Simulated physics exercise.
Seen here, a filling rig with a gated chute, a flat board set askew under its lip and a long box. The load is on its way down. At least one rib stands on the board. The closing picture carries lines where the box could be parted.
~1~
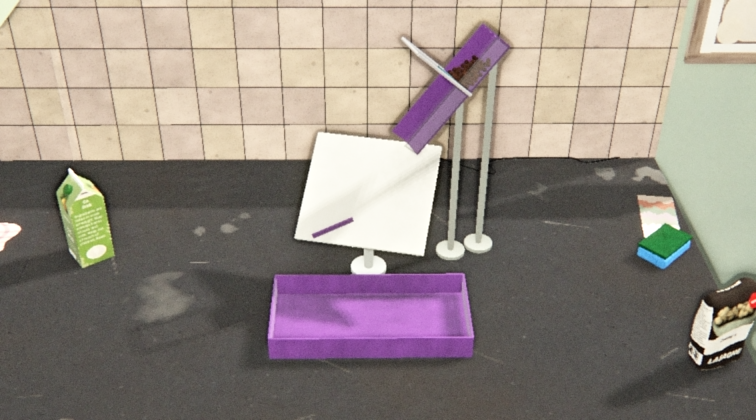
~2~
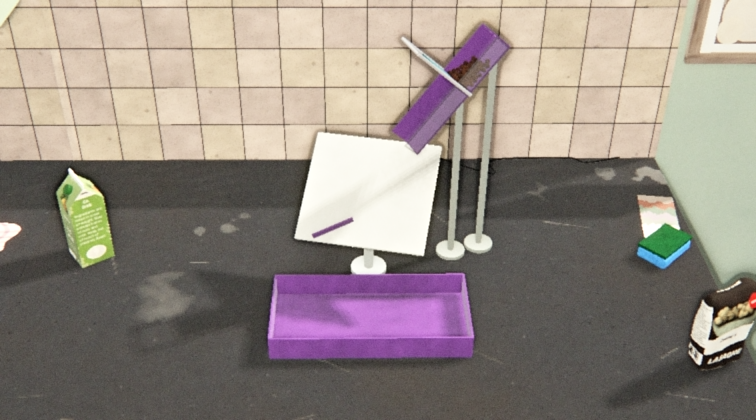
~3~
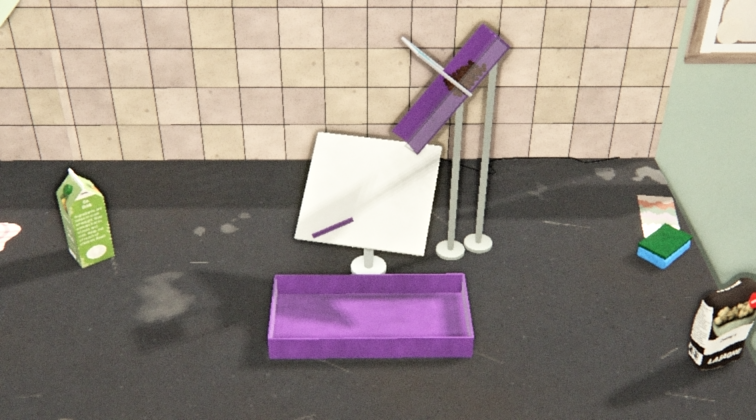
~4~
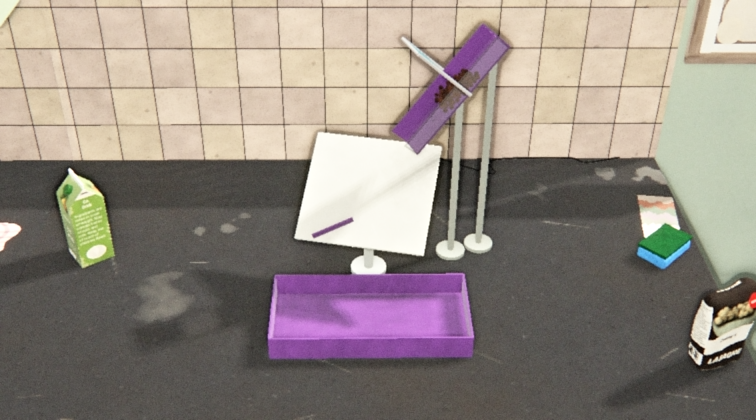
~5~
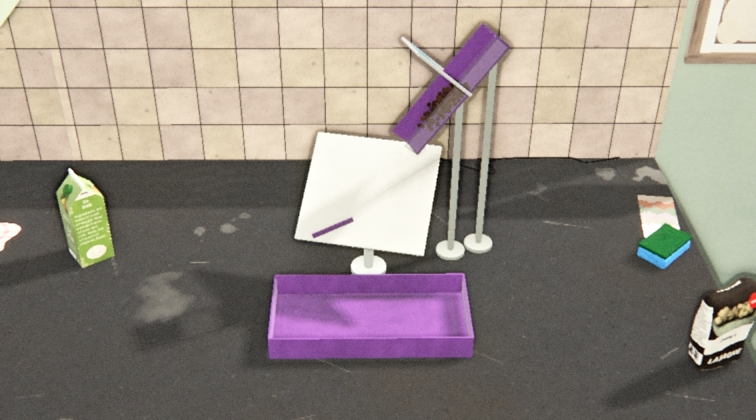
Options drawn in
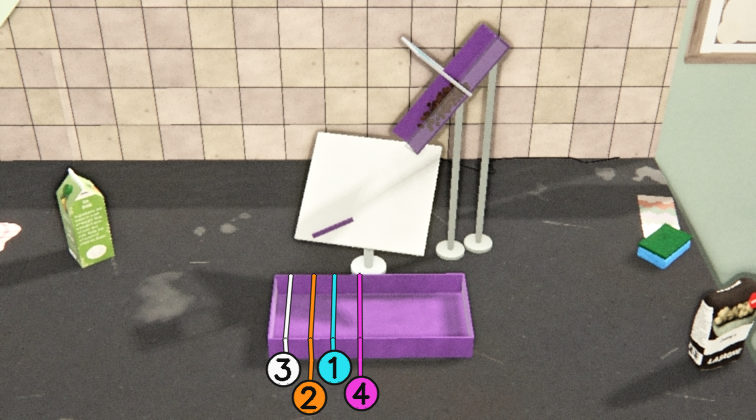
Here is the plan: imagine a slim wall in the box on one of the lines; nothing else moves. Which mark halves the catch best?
It is 1.
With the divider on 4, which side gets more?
The left side.
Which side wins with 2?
More lands on the right.
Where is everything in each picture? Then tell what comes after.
In the first frame, load behind the gate at (465, 74), allspice berries; lip of the chute at (411, 148), sloping fairly steeply.
In the second frame, middle of the board at (369, 192), tilted fairly steeply; middle of its low edge at (358, 246); of its high edge at (379, 139).
In the third frame, front corners of the box at (269, 339) and (473, 337), empty; front of the load at (450, 89).
In the fourth frame, middle of the load at (454, 87); its front at (445, 110), about a third of the way to the lip; rib from (353, 217) to (312, 235).
In the fifth frame, middle of the load at (444, 103); its front at (419, 126), most of the way to the lip.
On the marked copy, line 1 crosses the front rim at (332, 338); line 2 crosses the front rim at (310, 339); line 3 crosses the front rim at (285, 339); line 4 crosses the front rim at (360, 338).
For line 1, of what is caught, about half on the left of the divider, about half on the right.
For line 2, of what is caught, about a quarter on the left of the divider, most on the right.
For line 3, of what is caught, about a quarter on the left of the divider, most on the right.
For line 4, of what is caught, most on the left of the divider, about a quarter on the right.
